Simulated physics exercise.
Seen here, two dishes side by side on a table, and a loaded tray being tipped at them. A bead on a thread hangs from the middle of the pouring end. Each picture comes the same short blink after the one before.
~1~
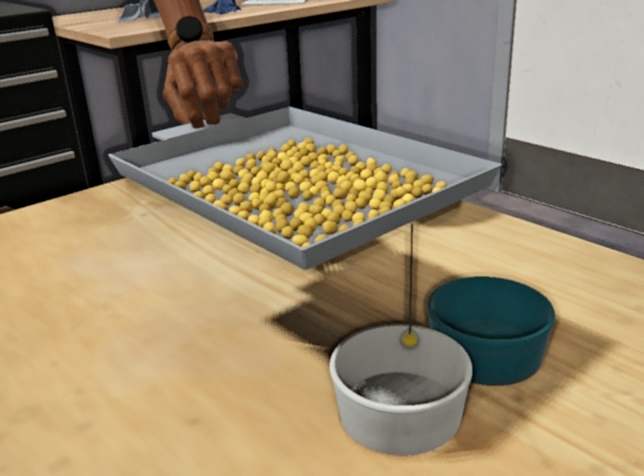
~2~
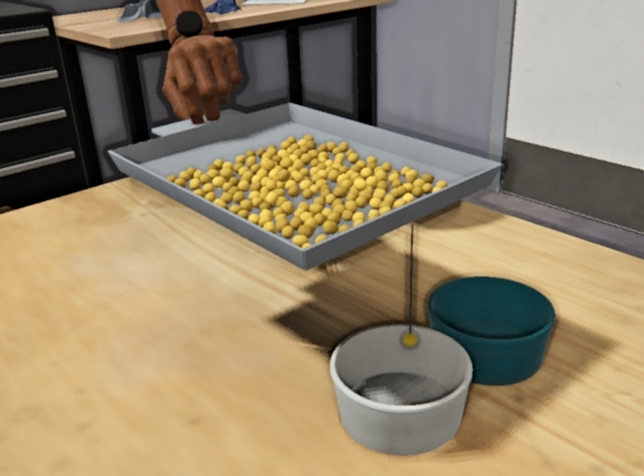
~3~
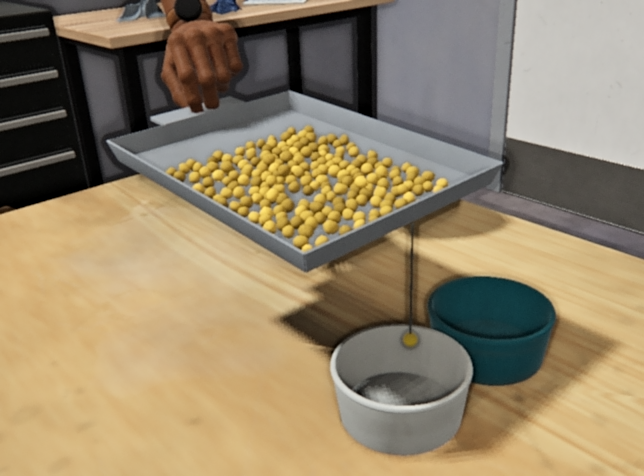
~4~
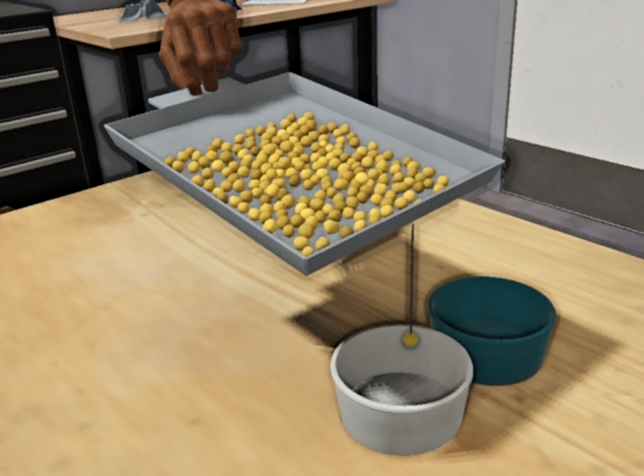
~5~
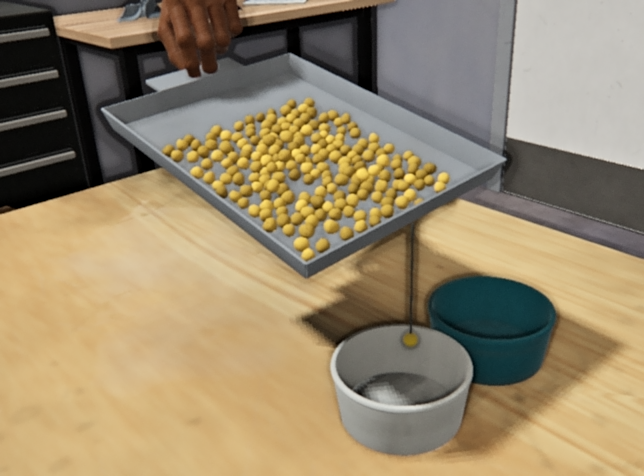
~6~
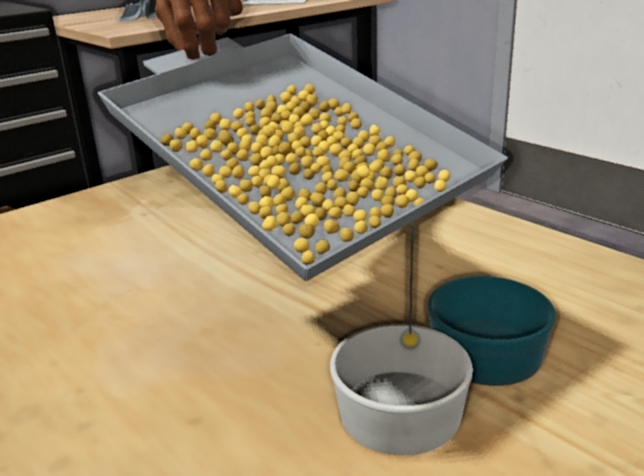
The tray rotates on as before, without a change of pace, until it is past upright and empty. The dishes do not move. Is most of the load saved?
In the dishes lies only the smaller part of it.
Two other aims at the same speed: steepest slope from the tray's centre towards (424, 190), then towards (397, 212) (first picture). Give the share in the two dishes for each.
The first gives 70 %, the second 20 %.
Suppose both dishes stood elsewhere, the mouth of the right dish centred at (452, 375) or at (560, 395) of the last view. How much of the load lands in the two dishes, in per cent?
About 80 and 20 per cent.
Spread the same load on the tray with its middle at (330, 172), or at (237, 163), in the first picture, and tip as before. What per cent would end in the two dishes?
About 20 and 20 per cent.
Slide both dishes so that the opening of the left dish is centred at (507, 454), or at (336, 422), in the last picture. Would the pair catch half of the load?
First the smaller part, then more than half.
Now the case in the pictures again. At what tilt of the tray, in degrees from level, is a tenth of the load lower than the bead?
At about 100°.
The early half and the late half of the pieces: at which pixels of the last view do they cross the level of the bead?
The first part at (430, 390); the rest at (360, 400).
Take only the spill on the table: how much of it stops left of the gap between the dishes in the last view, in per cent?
About 50 per cent.
Just after the last frame, tray tipped steeply; every one on the tray.
A moment on, tray tipped right over; almost all on the tray; just a few outside both; about a tenth in the air.
Further on, tray tipped past a quarter turn; roughly a quarter in the left dish; the larger part outside both.
When it is over, tray tipped past a quarter turn; roughly a quarter in the left dish; not one in the right dish; the larger part outside both.
